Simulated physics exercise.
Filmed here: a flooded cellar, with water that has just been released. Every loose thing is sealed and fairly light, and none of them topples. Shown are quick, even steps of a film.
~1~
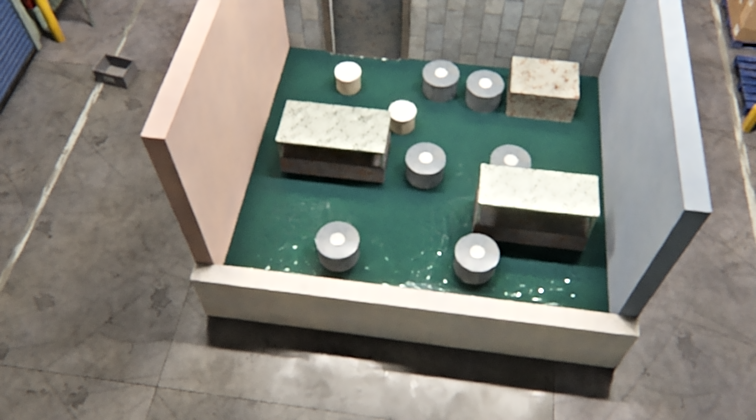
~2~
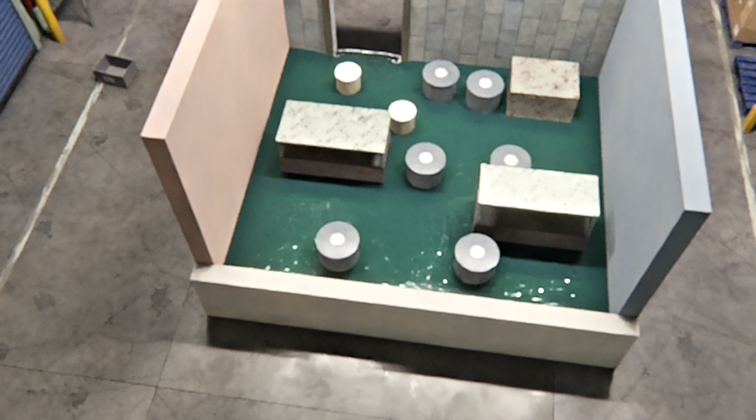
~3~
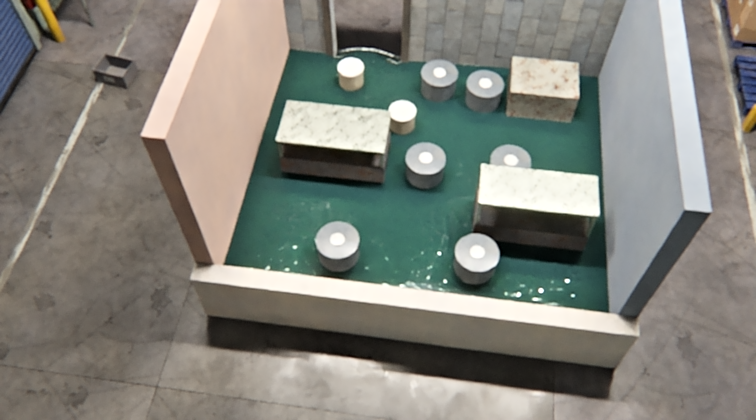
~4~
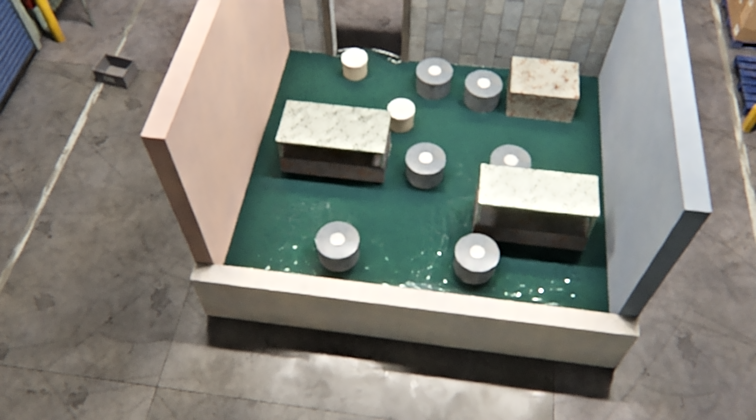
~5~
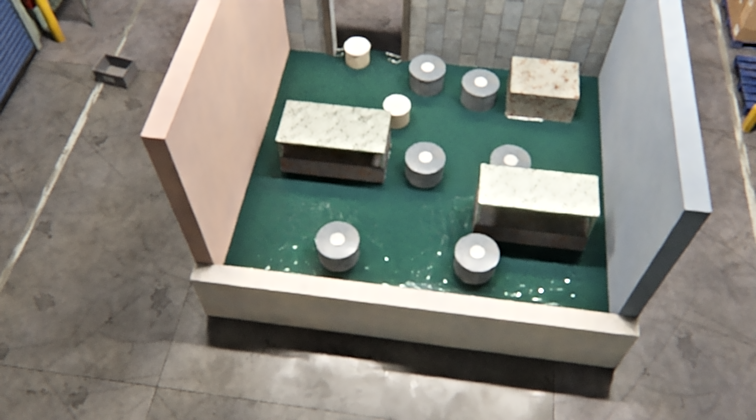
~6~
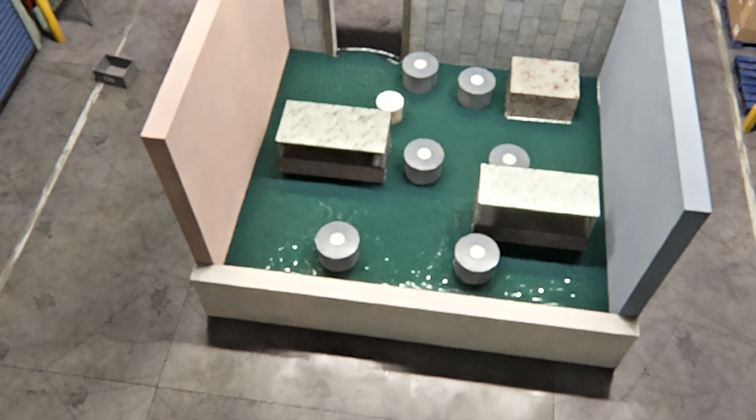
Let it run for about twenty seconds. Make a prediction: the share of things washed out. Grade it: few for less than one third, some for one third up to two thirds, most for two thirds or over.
Grade: Most.
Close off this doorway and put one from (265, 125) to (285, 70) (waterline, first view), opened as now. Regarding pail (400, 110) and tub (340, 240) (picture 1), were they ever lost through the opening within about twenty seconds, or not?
First object: Carried off; second object: Never leaves.
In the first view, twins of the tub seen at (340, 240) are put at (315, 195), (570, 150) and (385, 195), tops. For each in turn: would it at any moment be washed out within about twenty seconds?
Outcomes in turn are not expelled, not expelled, expelled.
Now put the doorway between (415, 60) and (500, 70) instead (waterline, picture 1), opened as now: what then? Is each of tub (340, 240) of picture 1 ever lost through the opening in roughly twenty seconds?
For that one: Left behind.
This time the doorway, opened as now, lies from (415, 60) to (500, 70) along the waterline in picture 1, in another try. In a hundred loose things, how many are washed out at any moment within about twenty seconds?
Close to 90 %, I think.
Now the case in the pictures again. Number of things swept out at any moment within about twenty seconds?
6 of them.
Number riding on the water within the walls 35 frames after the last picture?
3.
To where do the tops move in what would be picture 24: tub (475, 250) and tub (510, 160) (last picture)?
About (443, 213) and (475, 124).
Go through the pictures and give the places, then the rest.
A tub at (441, 73), afloat; a pail at (402, 111), afloat; 0 of 8 have shifted, in the first frame.
A tub at (441, 73), afloat; a pail at (402, 111), afloat; 0 of 8 have shifted, in the second frame.
A tub at (440, 73), afloat; a pail at (402, 111) floats; 1 of 8 have shifted, in the third frame.
A tub at (435, 71), afloat, close to its start; a pail at (401, 109) floats, close to its start; 2 of 8 have shifted, in the fourth frame.
A tub at (428, 68) floats, close to its start; a pail at (397, 105), afloat, close to its start; 4 of 8 have shifted, in the fifth frame.
A tub at (420, 65), afloat, a stride from its start; a pail at (390, 101) floats, close to its start; 5 of 8 have shifted, in the sixth frame.
A moment on, 2 of 8 are out; 6 afloat.
Next, 5 of 8 are out; 3 afloat.
Later, 5 of 8 are out; 3 afloat.
In the end, 6 of 8 are out; 2 afloat.
